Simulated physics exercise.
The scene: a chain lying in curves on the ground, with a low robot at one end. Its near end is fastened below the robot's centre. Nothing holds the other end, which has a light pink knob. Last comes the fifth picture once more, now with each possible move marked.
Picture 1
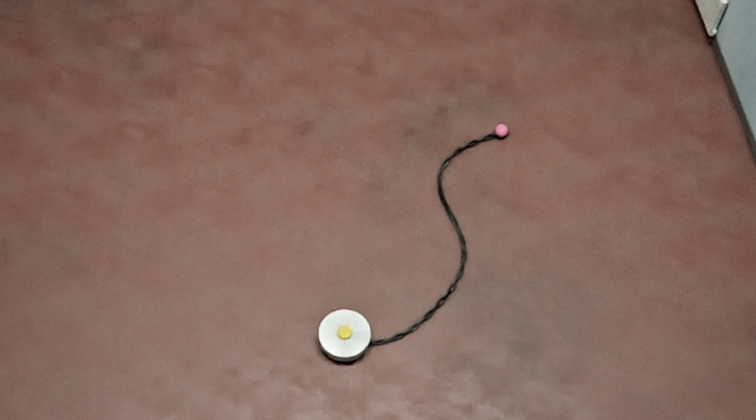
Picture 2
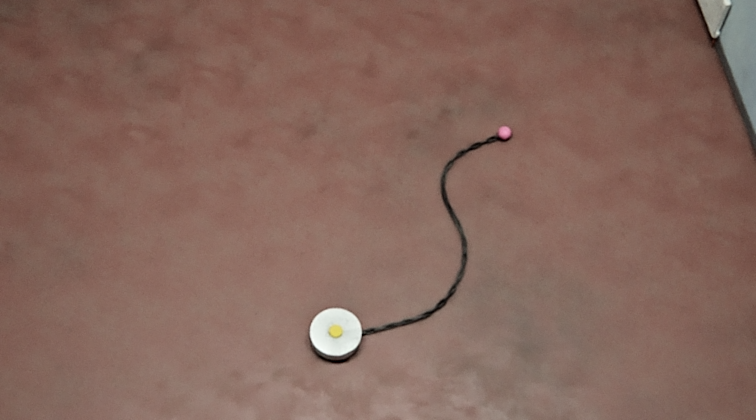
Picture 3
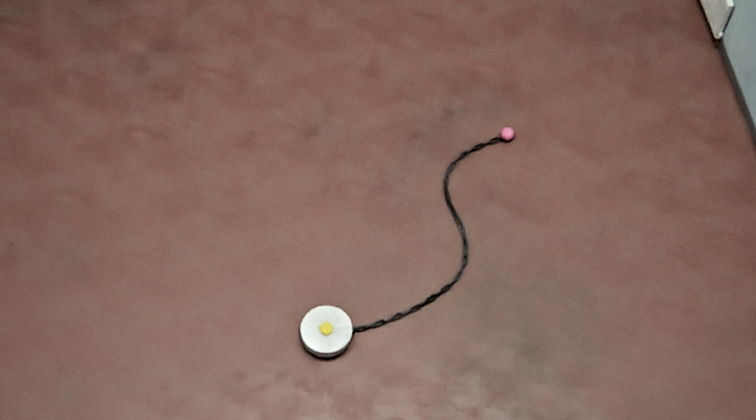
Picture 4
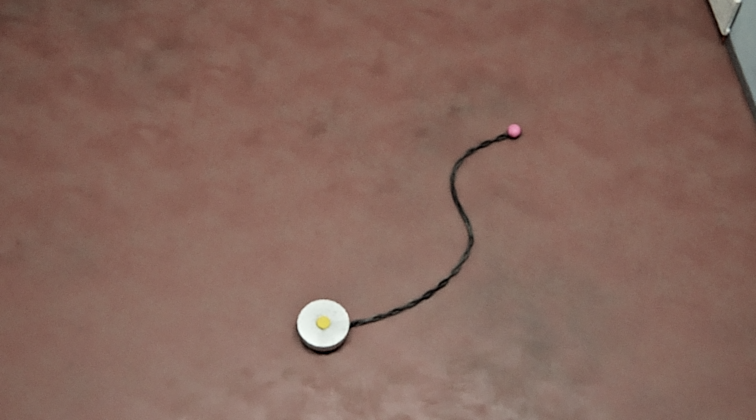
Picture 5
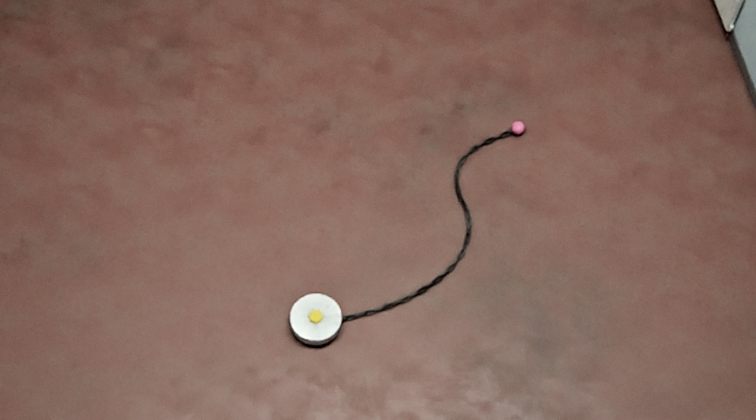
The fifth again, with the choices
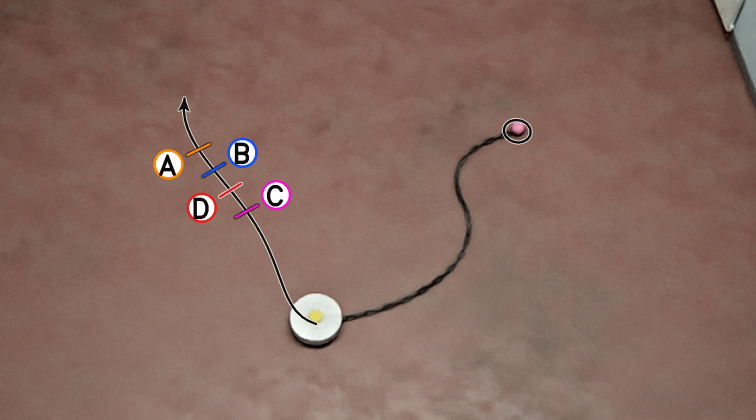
A low round white robot moves slightly left, pulling the near end of a curved chain.
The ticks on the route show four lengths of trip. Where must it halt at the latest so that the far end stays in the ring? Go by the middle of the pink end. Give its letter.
A.
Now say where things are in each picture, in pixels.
In the first frame, robot (345, 336); free end (501, 131).
In the second frame, robot (336, 335); free end (505, 133).
In the third frame, robot (326, 332); free end (507, 134).
In the fourth frame, robot (323, 326); free end (514, 131).
In the fifth frame, robot (316, 320); free end (518, 128).
On the marked copy, A at (199, 150); B at (214, 170); C at (247, 211); D at (230, 190); the ring at (517, 131); the route from (316, 324) via (243, 207) to (185, 98).
Taking A. A third of the way, robot (273, 258), middle of the chain (442, 243), free end (518, 128).
Two thirds of the way, robot (235, 193), middle of the chain (406, 225), free end (518, 128).
When it is over, robot (198, 145), middle of the chain (364, 191), free end (511, 131); the free end is still in its ring.
As for the rest, B is safe but short; C is safe but short; D is safe but short.
